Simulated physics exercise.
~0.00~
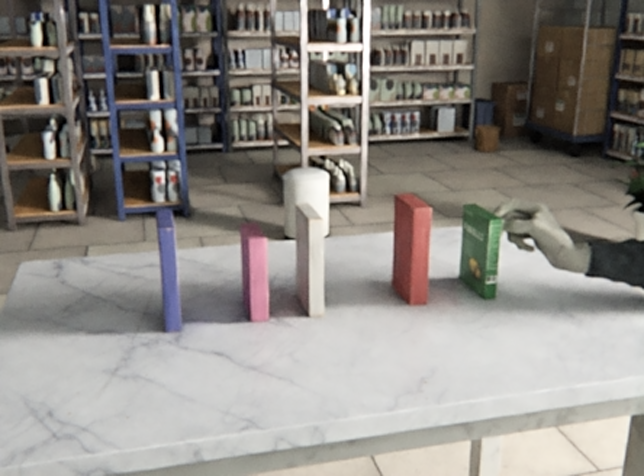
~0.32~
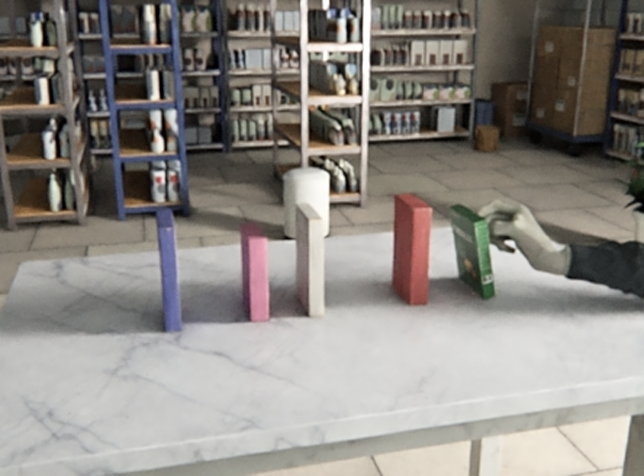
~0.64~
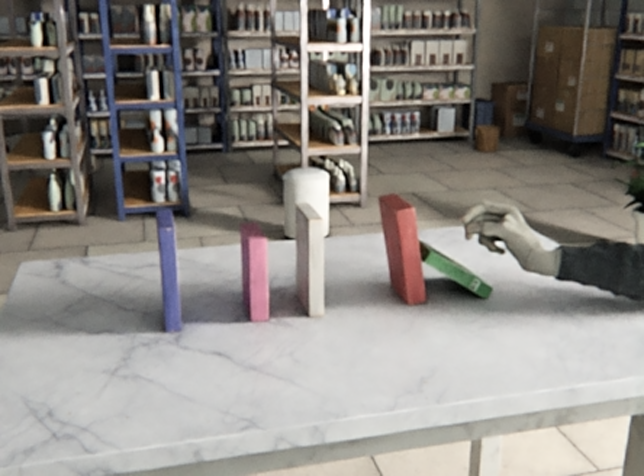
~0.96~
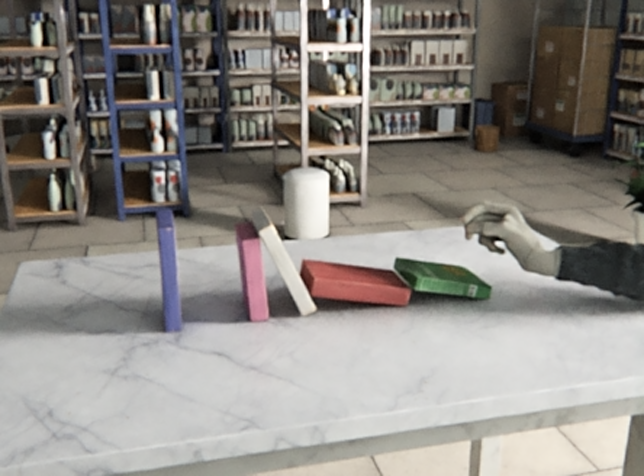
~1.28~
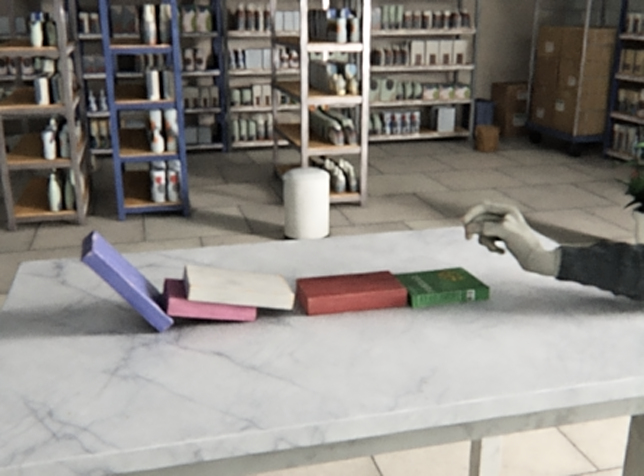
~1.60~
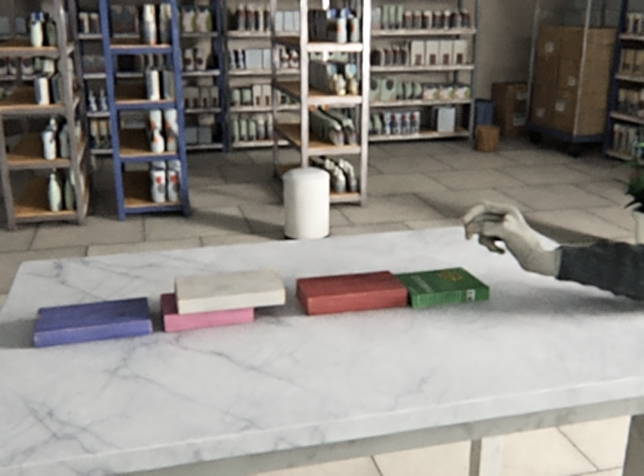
Green packet tipped by a hand toppling leftward, knocking down red, white, pink and blue blocks until all five lie flat.
